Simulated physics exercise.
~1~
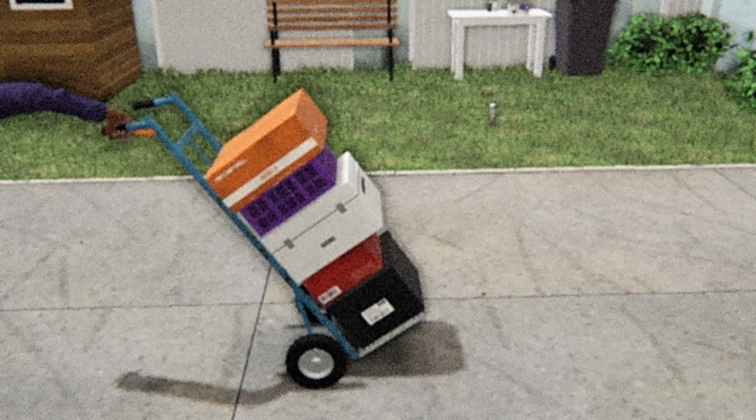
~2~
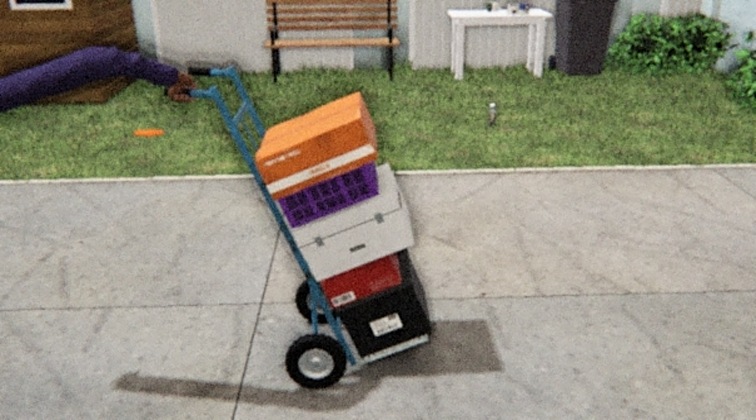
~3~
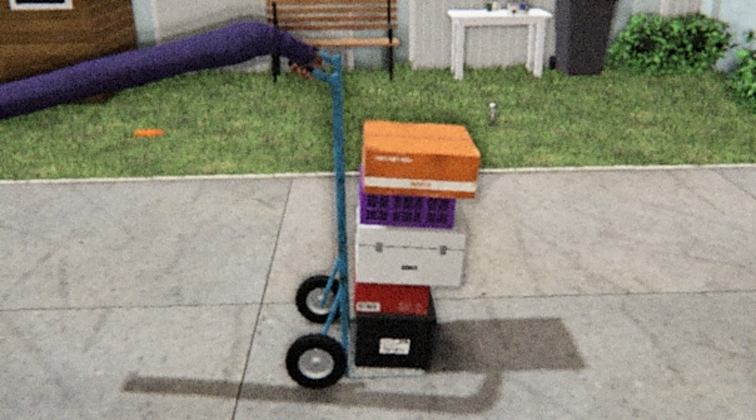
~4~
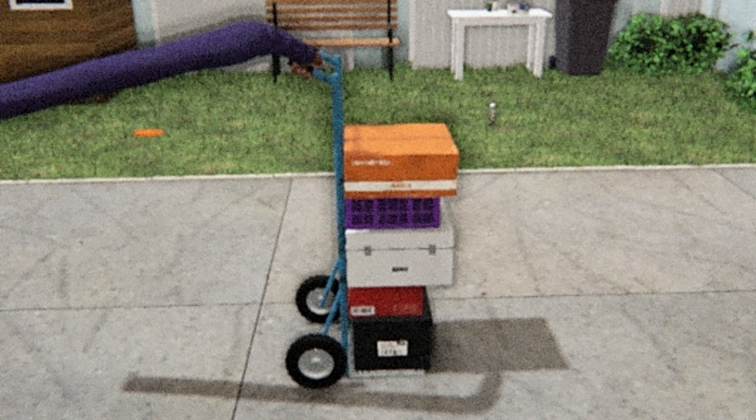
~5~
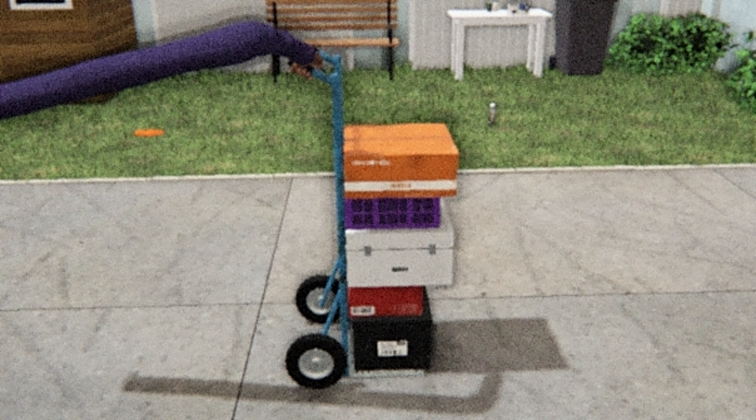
A blue sack truck stacked with five boxes and crates swung upright from a leaning position, guided by a purple-sleeved arm, and the load shifted away from its frame before sliding back against it and coming to rest, still neatly stacked.
